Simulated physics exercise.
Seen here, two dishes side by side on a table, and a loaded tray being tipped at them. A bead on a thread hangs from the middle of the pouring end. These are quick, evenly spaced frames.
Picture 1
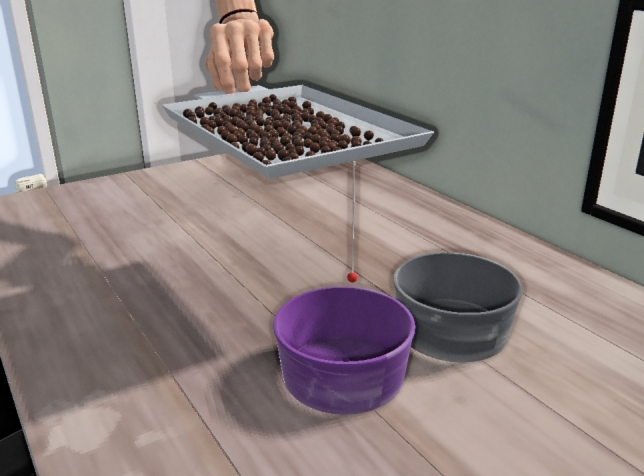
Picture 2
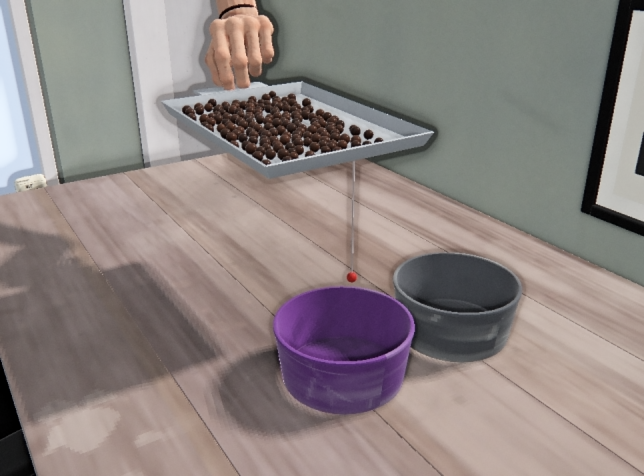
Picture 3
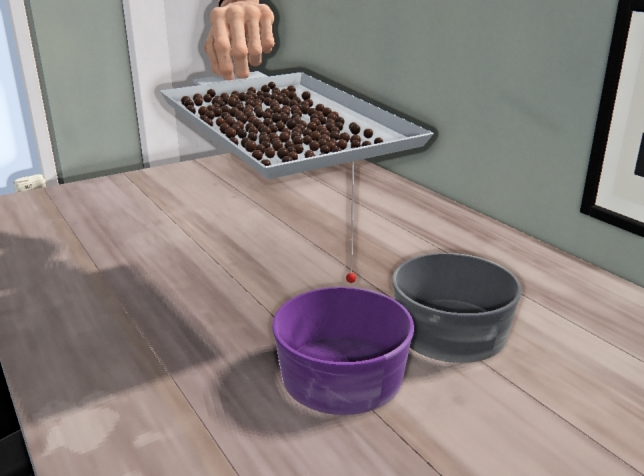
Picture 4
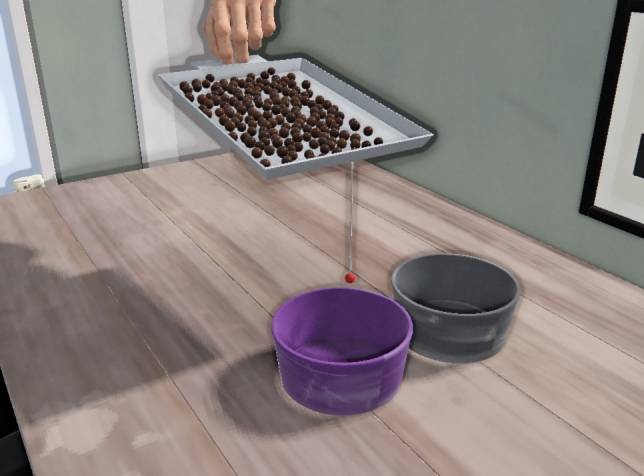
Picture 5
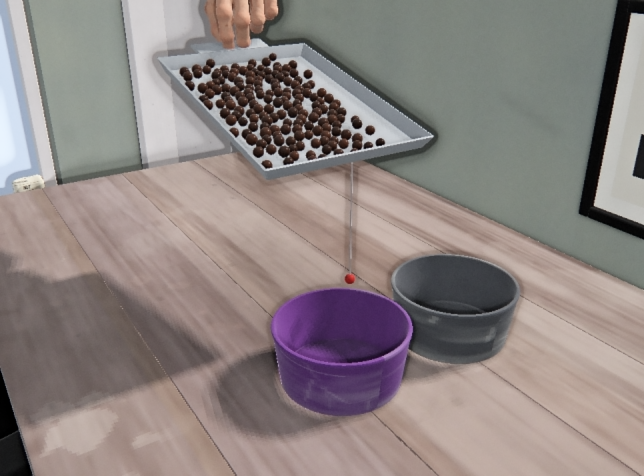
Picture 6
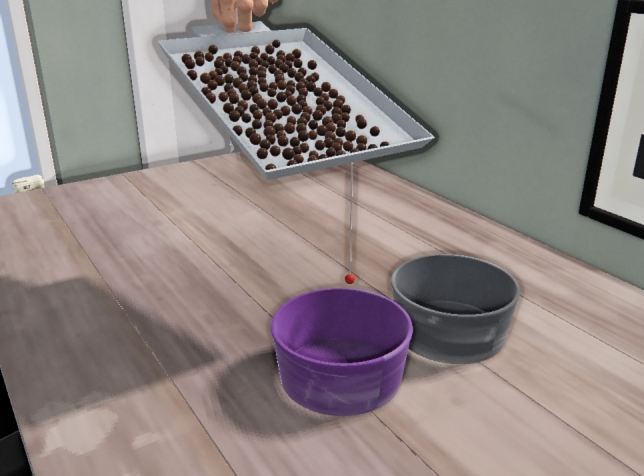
The clip shows a hand gradually tilting a tray of chocolate balls above a purple dish and a gray dish on a wooden table, as the balls shift on the tray and a red bead hangs nearly still below.
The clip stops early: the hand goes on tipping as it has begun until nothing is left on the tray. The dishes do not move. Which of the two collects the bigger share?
Fuller: The left-hand dish.
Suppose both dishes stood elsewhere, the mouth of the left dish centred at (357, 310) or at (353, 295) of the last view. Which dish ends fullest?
The first try: Left. The second: The left dish.
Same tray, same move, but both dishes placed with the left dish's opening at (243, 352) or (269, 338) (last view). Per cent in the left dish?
Near 10 % and 30 %.
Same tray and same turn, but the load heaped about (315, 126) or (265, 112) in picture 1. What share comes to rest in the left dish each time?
About 60 and 40 per cent.
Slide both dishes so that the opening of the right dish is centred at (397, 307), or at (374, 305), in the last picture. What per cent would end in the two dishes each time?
Near 90 % and 70 %.
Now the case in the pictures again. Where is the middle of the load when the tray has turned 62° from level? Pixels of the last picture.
Around (361, 213).
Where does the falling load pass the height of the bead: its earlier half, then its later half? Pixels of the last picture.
Early half (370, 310), late half (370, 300).
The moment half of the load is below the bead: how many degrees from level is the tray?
Near 70 degrees.
Just after the last frame, tray tipped steeply; roughly a third on the tray; roughly a quarter in the left dish; about a tenth in the right dish; just a few outside both; roughly a quarter in the air.
A moment on, tray tipped past a quarter turn; roughly two thirds in the left dish; roughly a quarter in the right dish; about a tenth outside both; just a few in the air.
Further on, tray tipped past a quarter turn; roughly two thirds in the left dish; roughly a quarter in the right dish; about a tenth outside both.
When it is over, tray tipped past a quarter turn; roughly two thirds in the left dish; roughly a quarter in the right dish; about a tenth outside both.
